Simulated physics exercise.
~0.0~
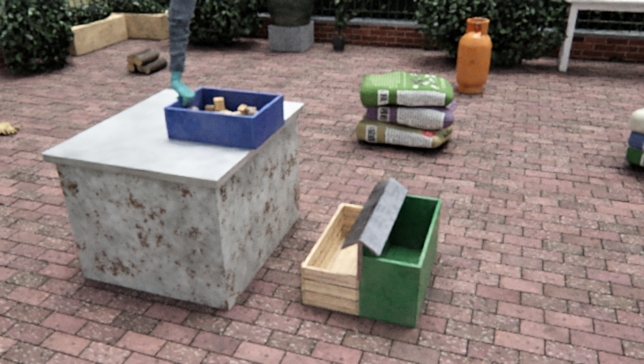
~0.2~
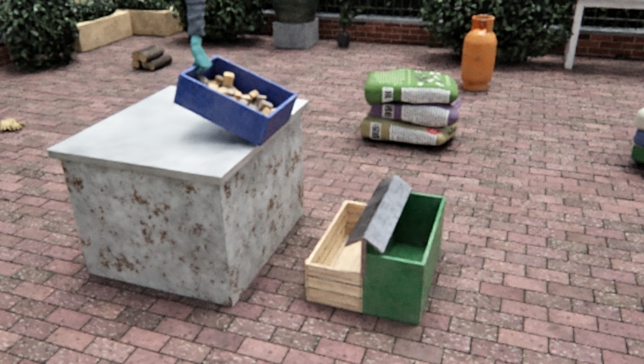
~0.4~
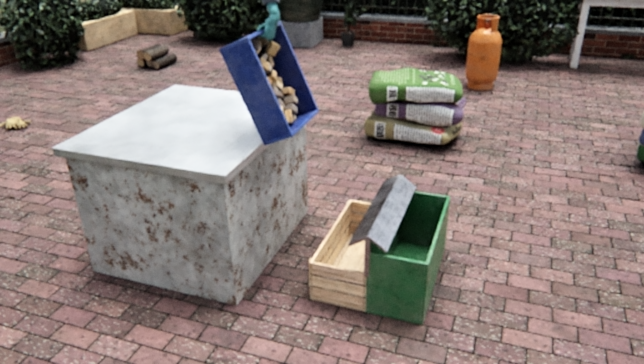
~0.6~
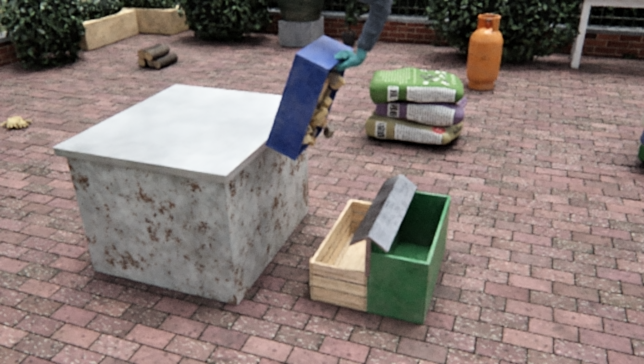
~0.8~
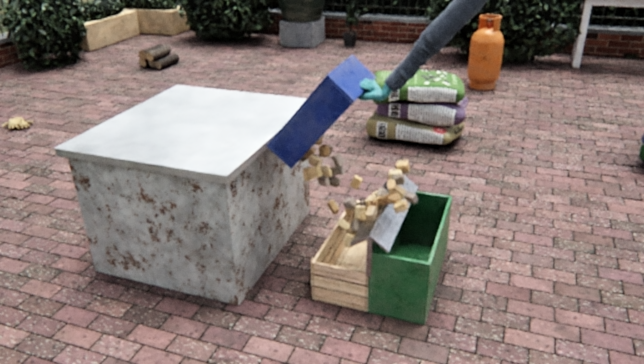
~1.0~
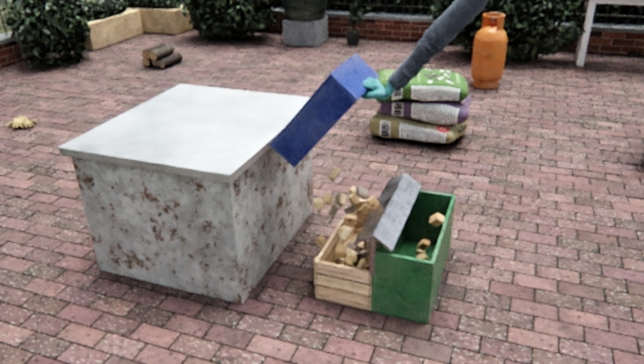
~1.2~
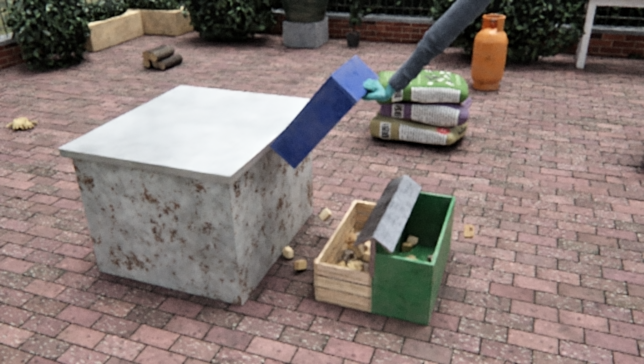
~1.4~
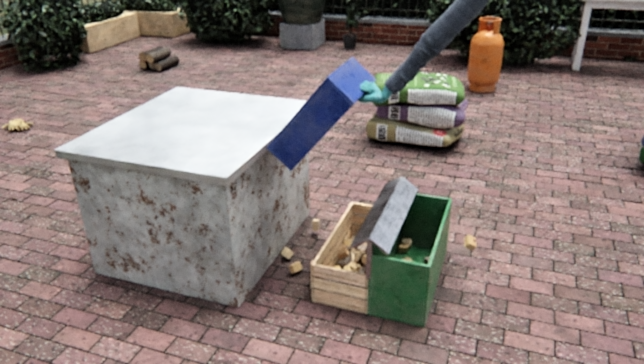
Gloved hand tipping a blue tote of wood pieces off a bench into wooden and green boxes, some scattering on brick paving.
